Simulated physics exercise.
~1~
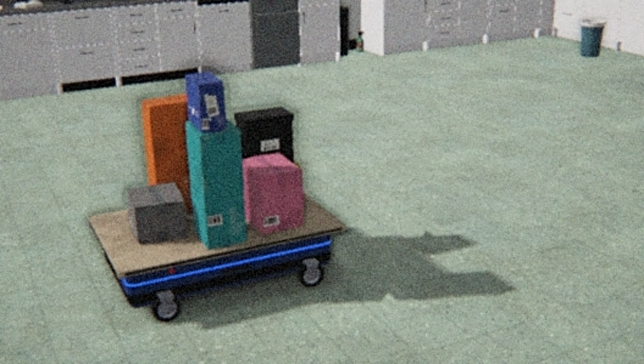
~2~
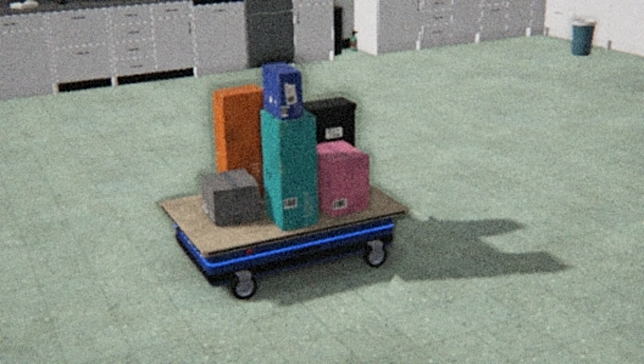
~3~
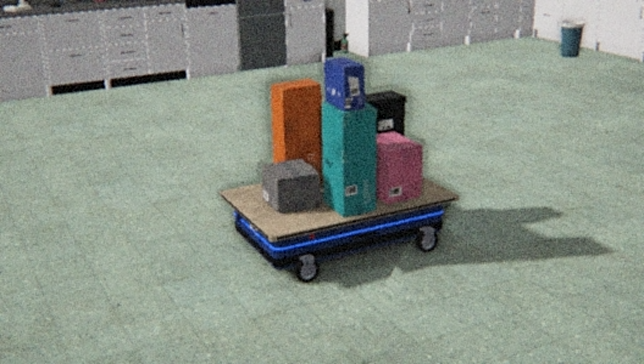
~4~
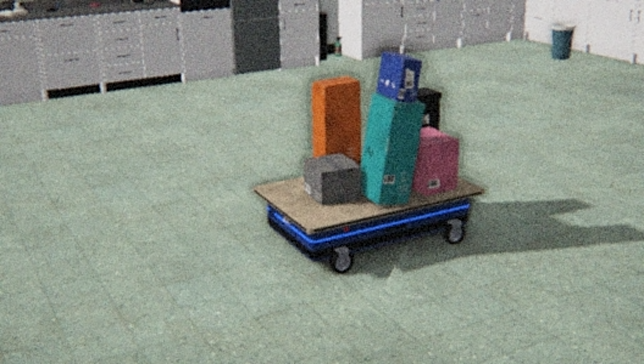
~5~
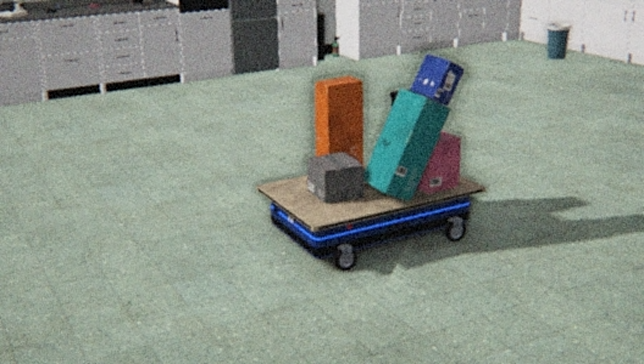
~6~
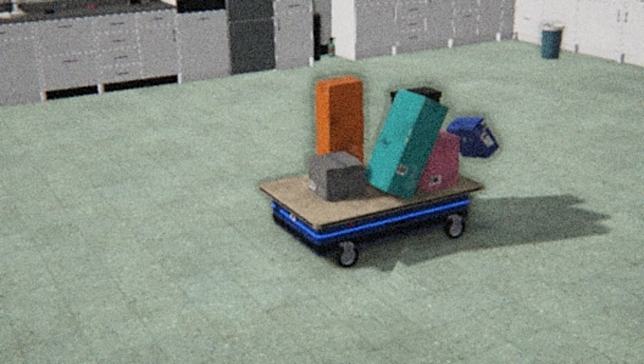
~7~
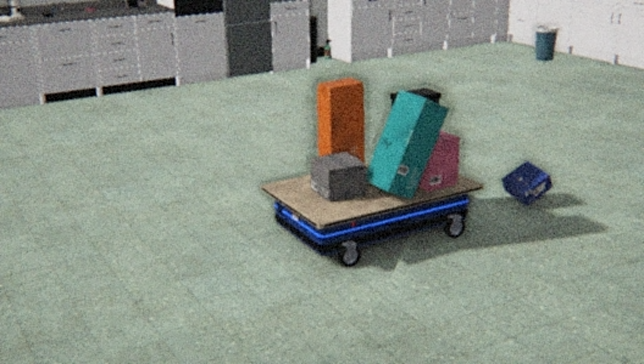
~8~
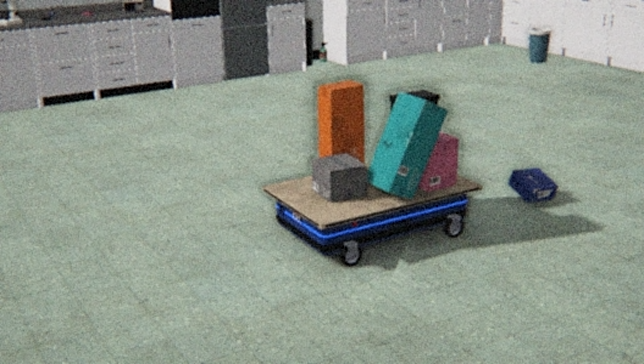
A flat wheeled cart with a blue stripe along its side stands on a pale green tiled floor, seen from slightly above, with white cabinets behind and a bin at the far right. It carries a tall orange box, a grey parcel, a turquoise box with a blue parcel on top, a pink box and a black one. The cart rolls to the right, then stops, and the turquoise box tips right with the blue parcel. The blue parcel slides off, tumbles past the deck and lands on the floor, while the turquoise box stays leaning against the pink box.
